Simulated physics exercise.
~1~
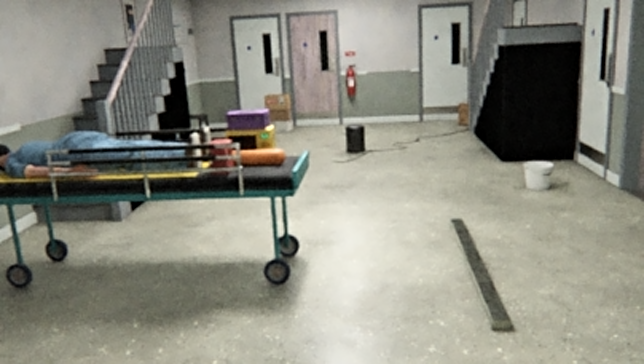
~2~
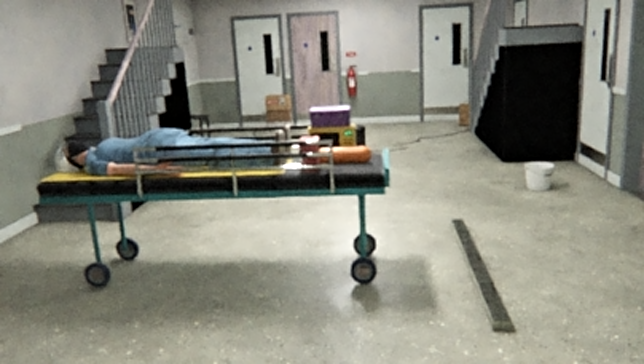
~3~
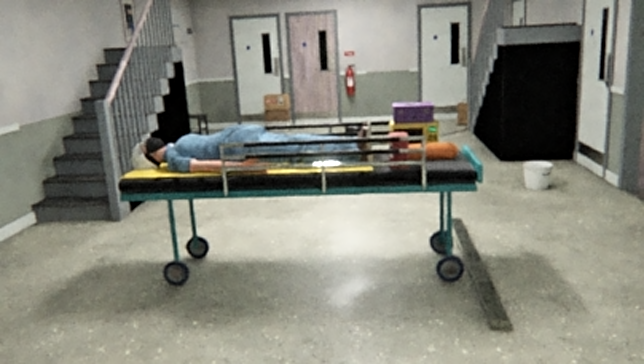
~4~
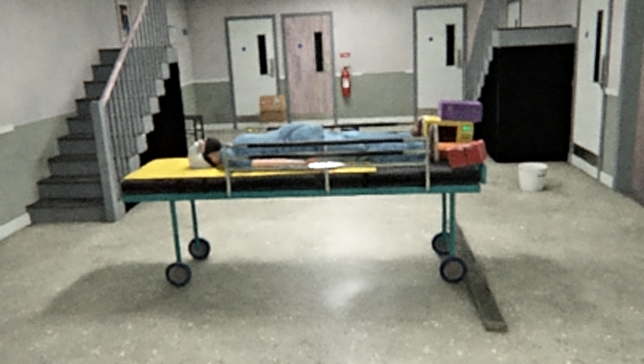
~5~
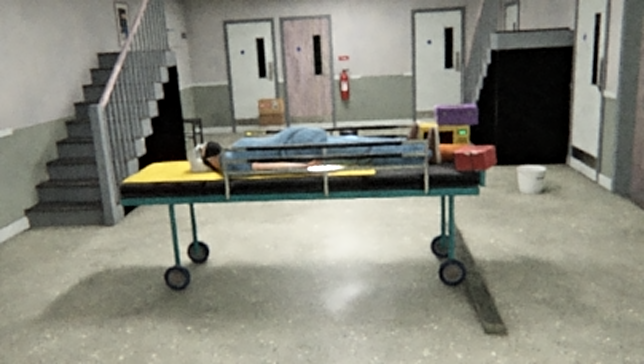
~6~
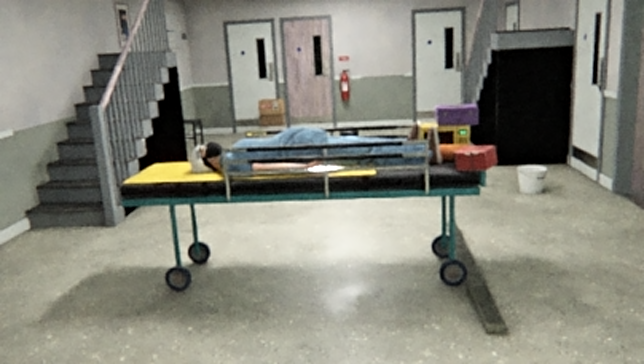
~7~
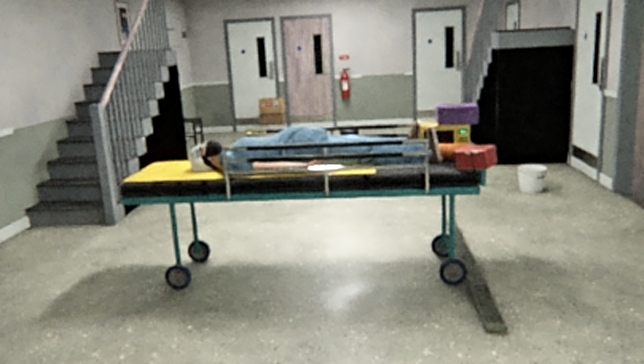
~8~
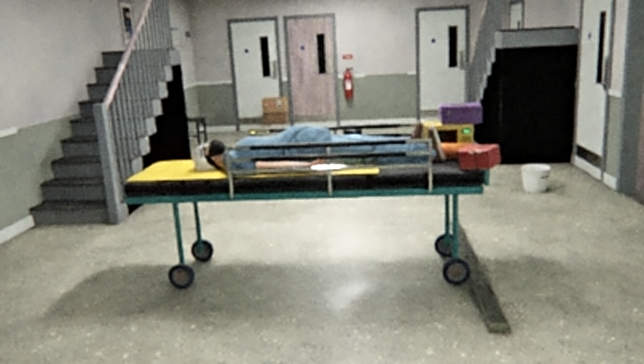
In a hallway, a trolley carrying a limp person rolls right, stops, and keeps its load.
